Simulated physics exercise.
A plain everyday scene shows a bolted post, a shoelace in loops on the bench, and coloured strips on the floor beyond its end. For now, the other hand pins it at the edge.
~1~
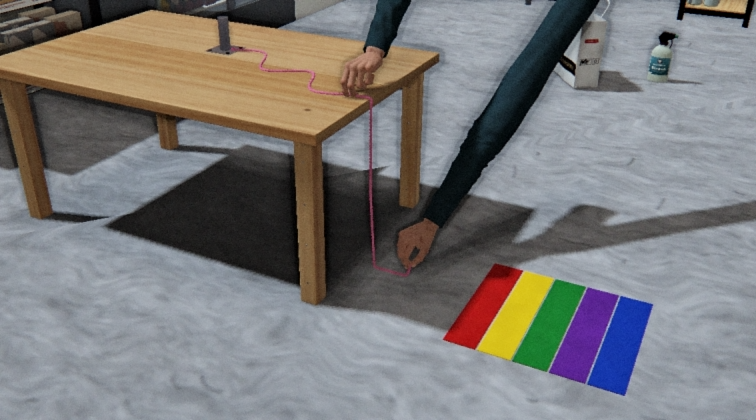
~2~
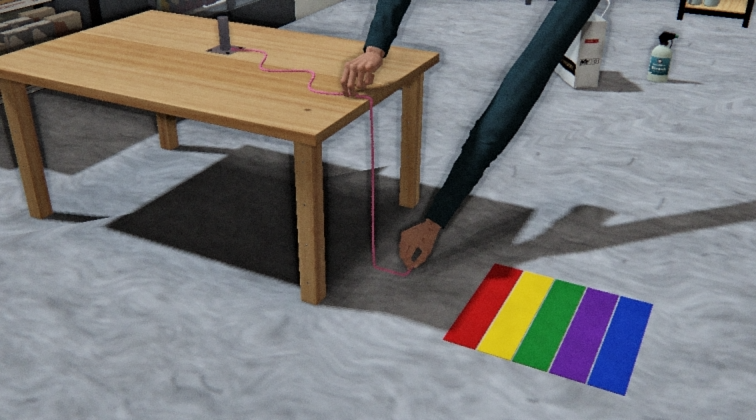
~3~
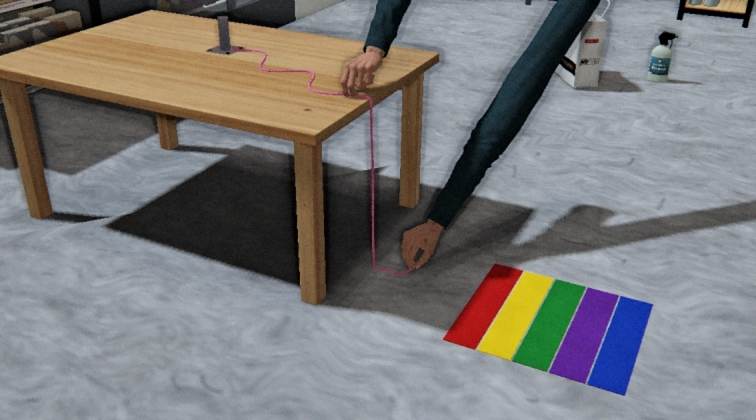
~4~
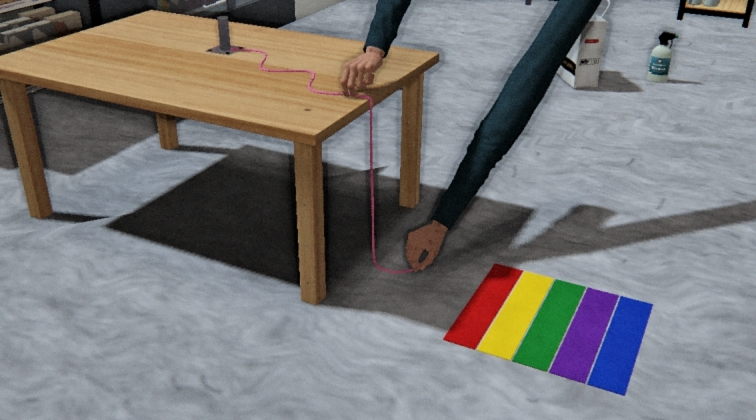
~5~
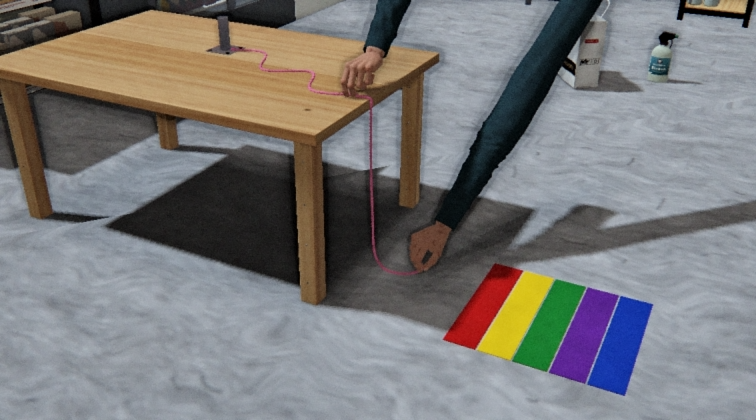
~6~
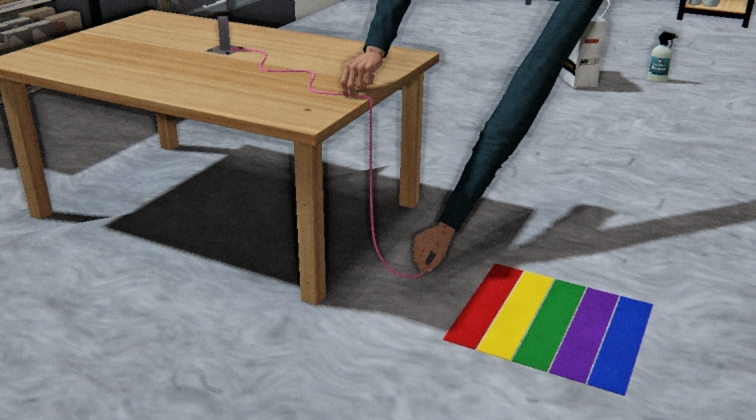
The footage shows a pink shoelace lying in loops across a wooden bench, one hand pinning it at the edge while the other draws its hanging end slightly right along the floor, near strips of red, yellow, green, purple and blue.
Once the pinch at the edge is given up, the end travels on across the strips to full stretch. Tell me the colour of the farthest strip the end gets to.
The farthest it gets is purple.
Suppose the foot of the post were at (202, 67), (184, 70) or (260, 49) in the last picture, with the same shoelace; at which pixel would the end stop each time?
Approximate pixels in order: (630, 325), (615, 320), (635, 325).
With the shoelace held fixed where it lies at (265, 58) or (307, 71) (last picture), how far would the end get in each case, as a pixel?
In order, the pixels are (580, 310) and (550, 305).
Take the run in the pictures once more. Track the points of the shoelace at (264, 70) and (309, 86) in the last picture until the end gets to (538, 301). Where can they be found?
Well, the first one sits at (293, 70), and the second one sits at (362, 92).
Soon after, end near (538, 300); over yellow.
Then, end near (576, 311); over purple.
At full stretch, end near (596, 316); over purple. Over purple.
